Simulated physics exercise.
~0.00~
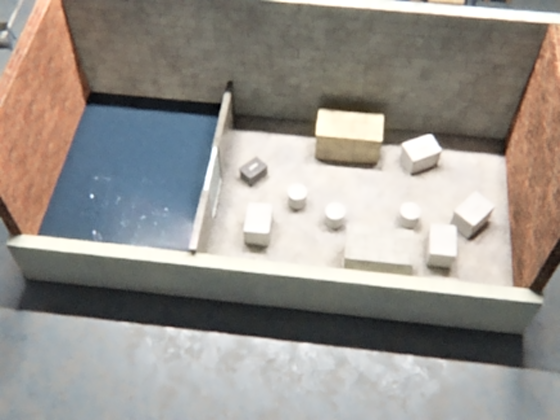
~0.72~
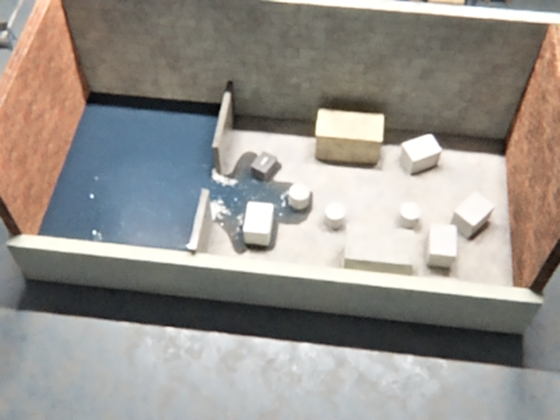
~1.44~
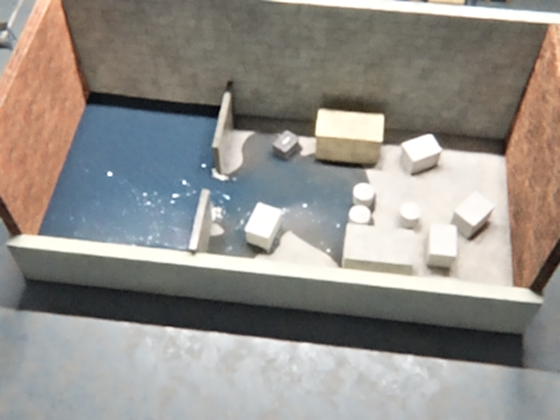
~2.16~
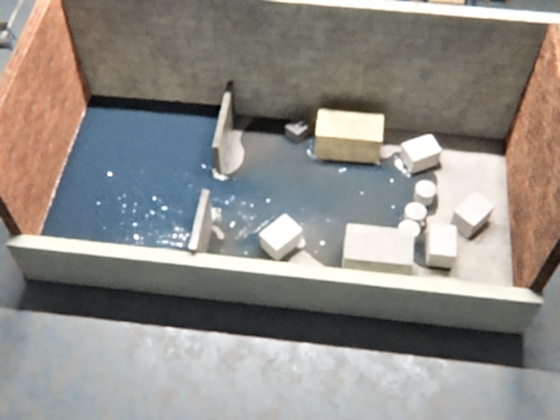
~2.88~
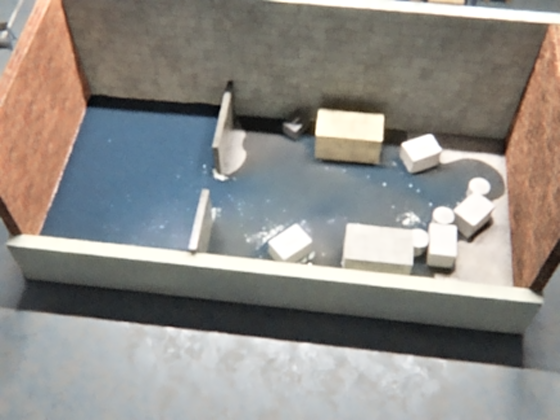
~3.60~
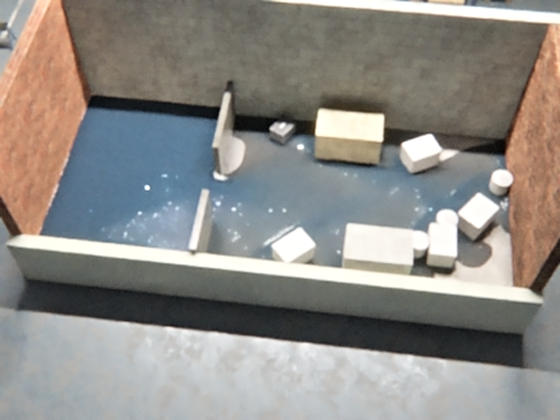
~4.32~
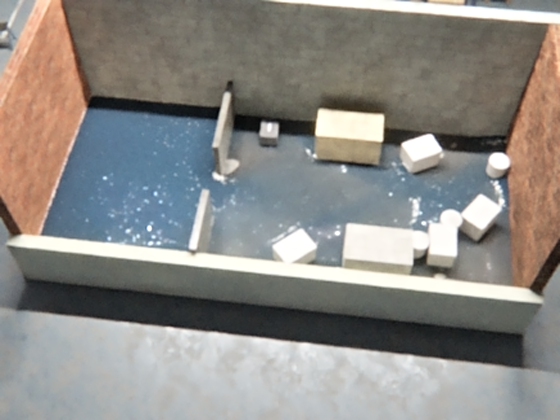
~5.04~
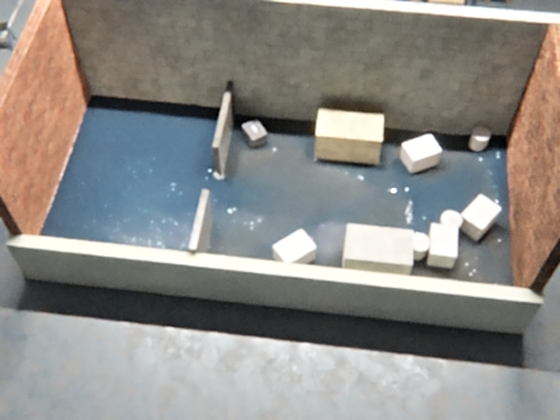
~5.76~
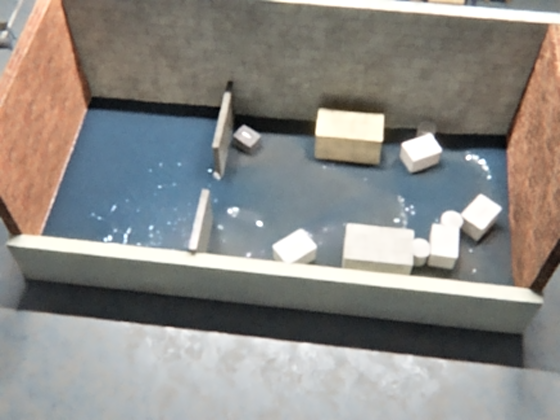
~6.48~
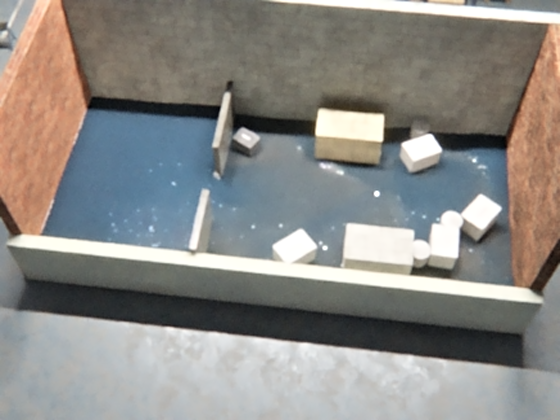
Water bursts through the doorway, floods the right room, and pushes several pails and chests about.
